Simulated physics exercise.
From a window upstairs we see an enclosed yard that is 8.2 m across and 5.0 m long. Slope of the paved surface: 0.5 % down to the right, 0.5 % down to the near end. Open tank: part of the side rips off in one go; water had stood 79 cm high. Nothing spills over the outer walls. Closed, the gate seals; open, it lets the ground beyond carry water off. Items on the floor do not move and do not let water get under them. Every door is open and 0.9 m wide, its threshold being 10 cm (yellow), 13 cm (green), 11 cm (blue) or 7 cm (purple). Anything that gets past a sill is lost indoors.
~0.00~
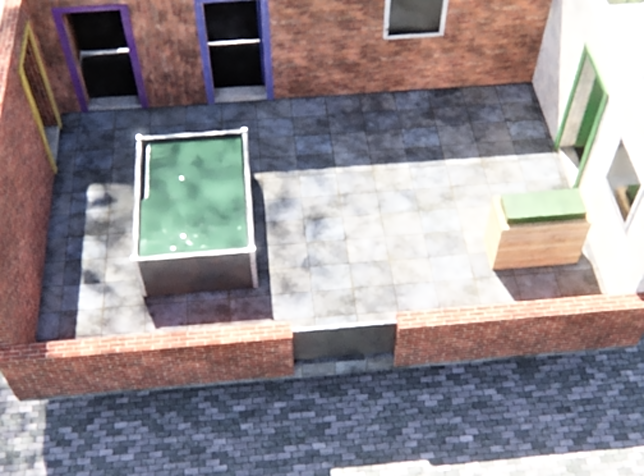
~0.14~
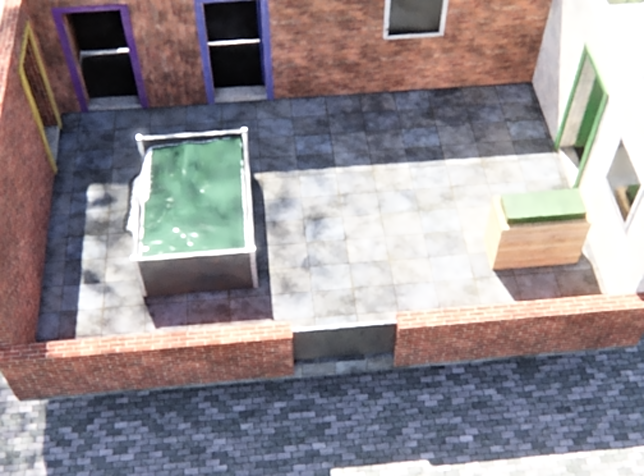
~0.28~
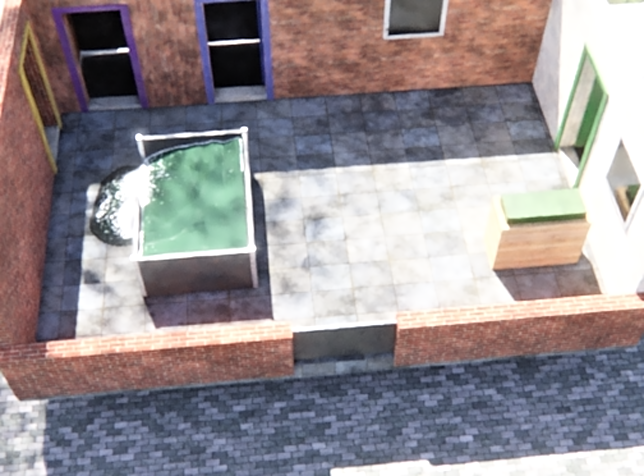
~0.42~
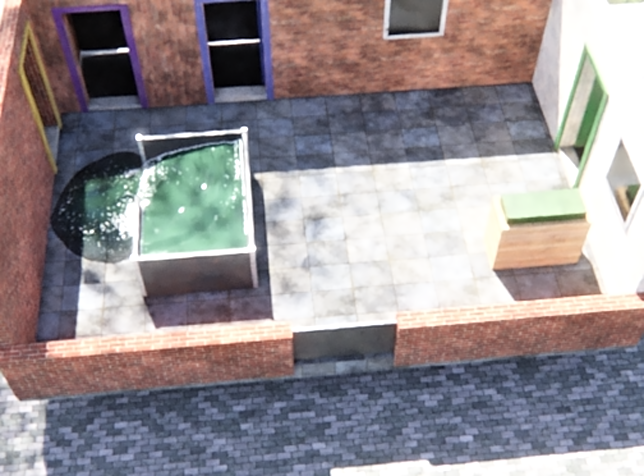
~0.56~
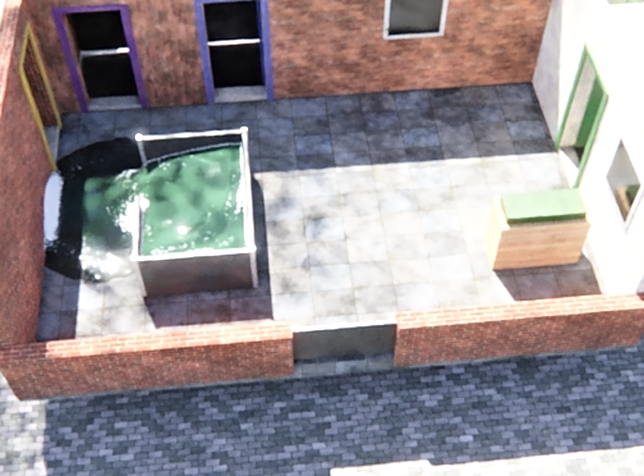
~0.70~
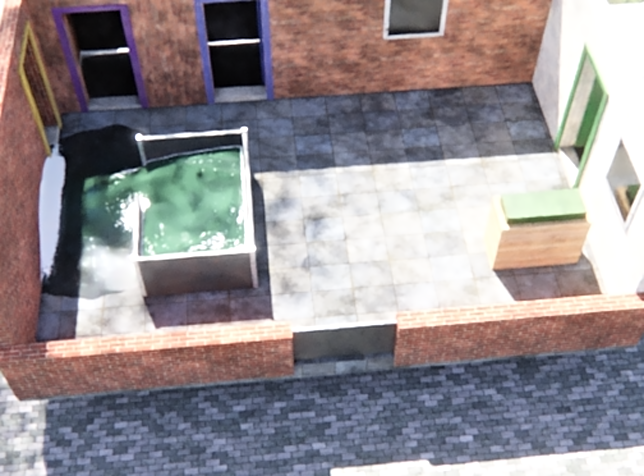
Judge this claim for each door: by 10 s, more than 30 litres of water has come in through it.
Verdicts: The yellow door, true; the green door, false; the blue door, false; the purple door, true.
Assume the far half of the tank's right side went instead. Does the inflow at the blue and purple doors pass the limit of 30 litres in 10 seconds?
Blue short, purple short.
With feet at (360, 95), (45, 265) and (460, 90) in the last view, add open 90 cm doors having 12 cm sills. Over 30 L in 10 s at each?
Well, the first is on the low side, the second is on the high side, and the third is on the low side.
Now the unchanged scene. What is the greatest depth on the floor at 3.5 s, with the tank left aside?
Up to near 28 cm.
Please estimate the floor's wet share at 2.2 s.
About 25 per cent.
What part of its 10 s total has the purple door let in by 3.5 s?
Roughly 55%.
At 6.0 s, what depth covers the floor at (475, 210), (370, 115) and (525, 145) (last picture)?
About 6, 2 and 2 cm respectively.
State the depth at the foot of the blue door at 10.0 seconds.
Depth: Approx. 2.5 cm.
After 1.4 s water covers 15 % of the floor and is deepest (51 cm) near (62, 120); yellow door 26 cm at the sill, 22 L in, green door not reached, blue door not reached, purple door 8 cm at the sill, 0 L in.
After 2.2 s water covers 25 % of the floor and is deepest (42 cm) near (61, 127); yellow door 28 cm at the sill, 88 L in, green door not reached, blue door not reached, purple door 22 cm at the sill, 37 L in.
After 3.5 s water covers 50 % of the floor and is deepest (28 cm) near (62, 120); yellow door 20 cm at the sill, 169 L in, green door not reached, blue door 4 cm at the sill, 0 L in, purple door 19 cm at the sill, 137 L in.
After 6.0 s water covers 90 % of the floor and is deepest (16 cm) near (33, 372); yellow door 14 cm at the sill, 223 L in, green door not reached, blue door 4 cm at the sill, 0 L in, purple door 13 cm at the sill, 228 L in.
After 10.0 s water covers 95 % of the floor and is deepest (12 cm) near (501, 333); yellow door 7 cm at the sill, 229 L in, green door 9 cm at the sill, 0 L in, blue door 3 cm at the sill, 0 L in, purple door 7 cm at the sill, 253 L in.
